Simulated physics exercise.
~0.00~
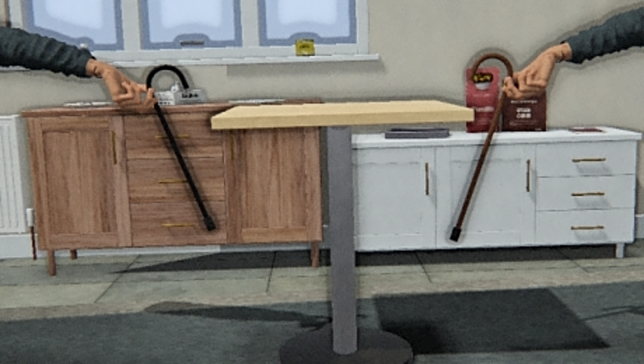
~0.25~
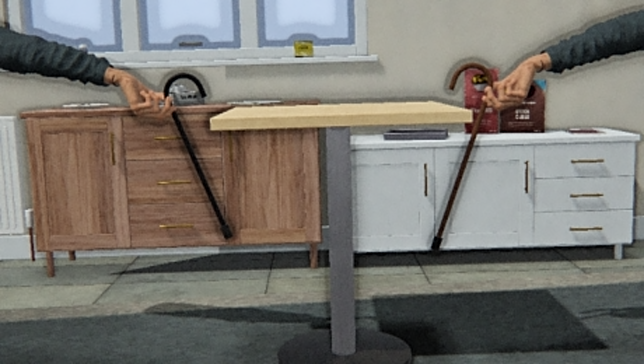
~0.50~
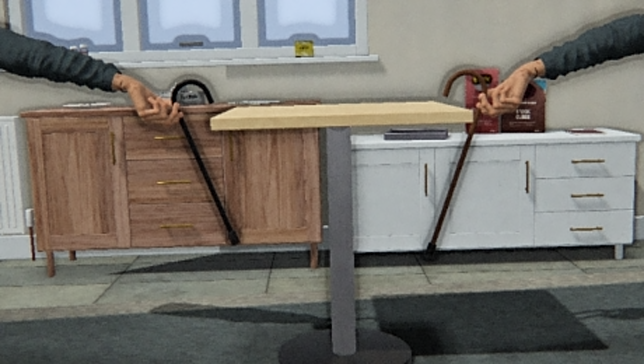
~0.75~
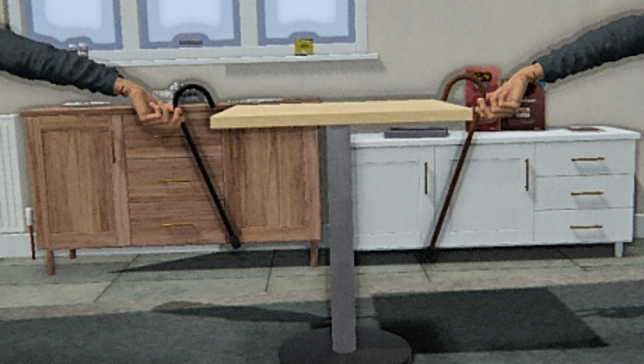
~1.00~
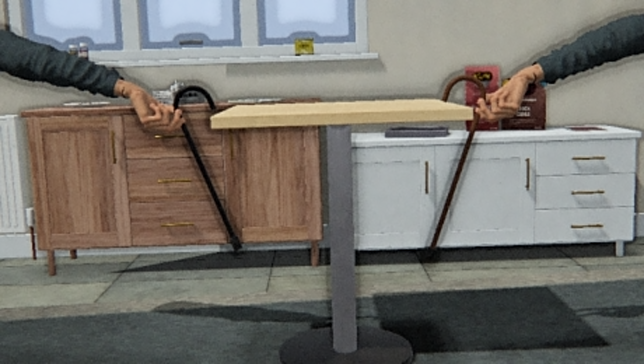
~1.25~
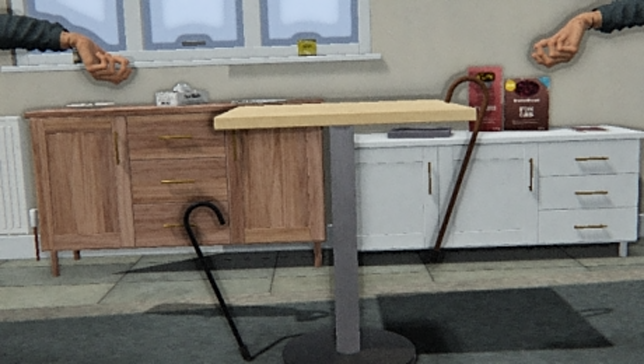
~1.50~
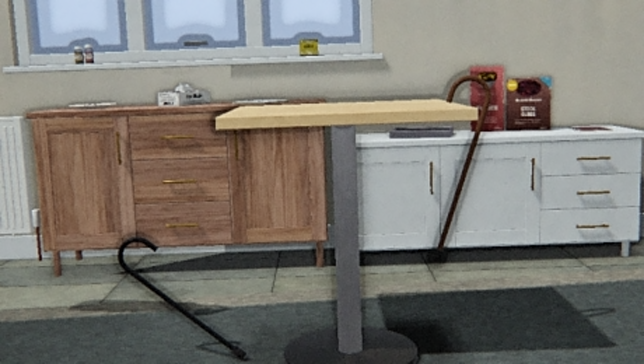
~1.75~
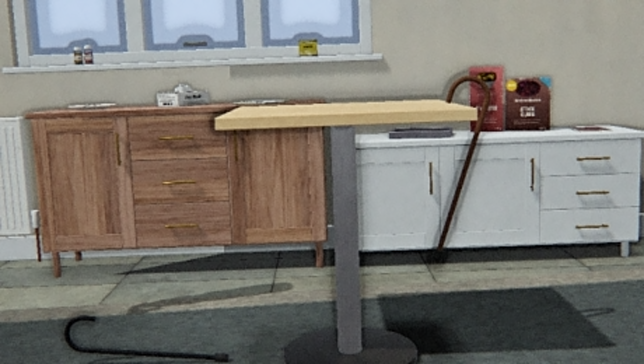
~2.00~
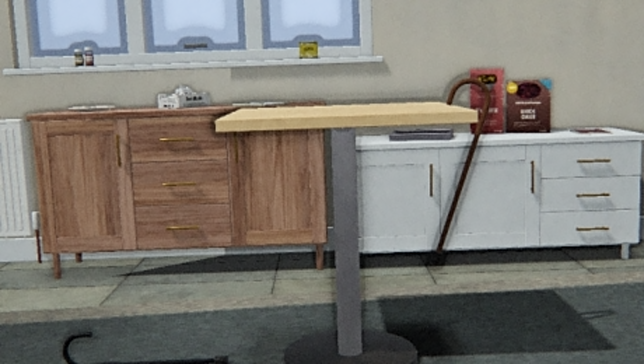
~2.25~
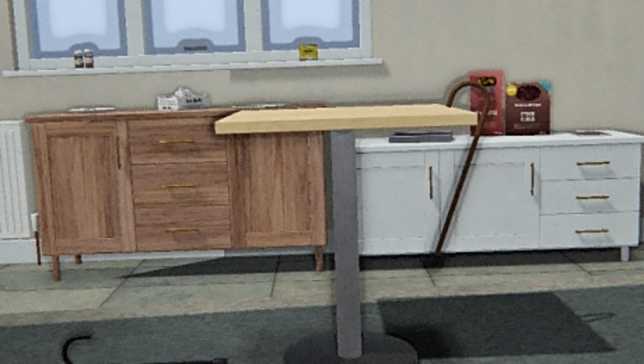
In a room, two hands release canes at a table; the black falls, the brown stays.
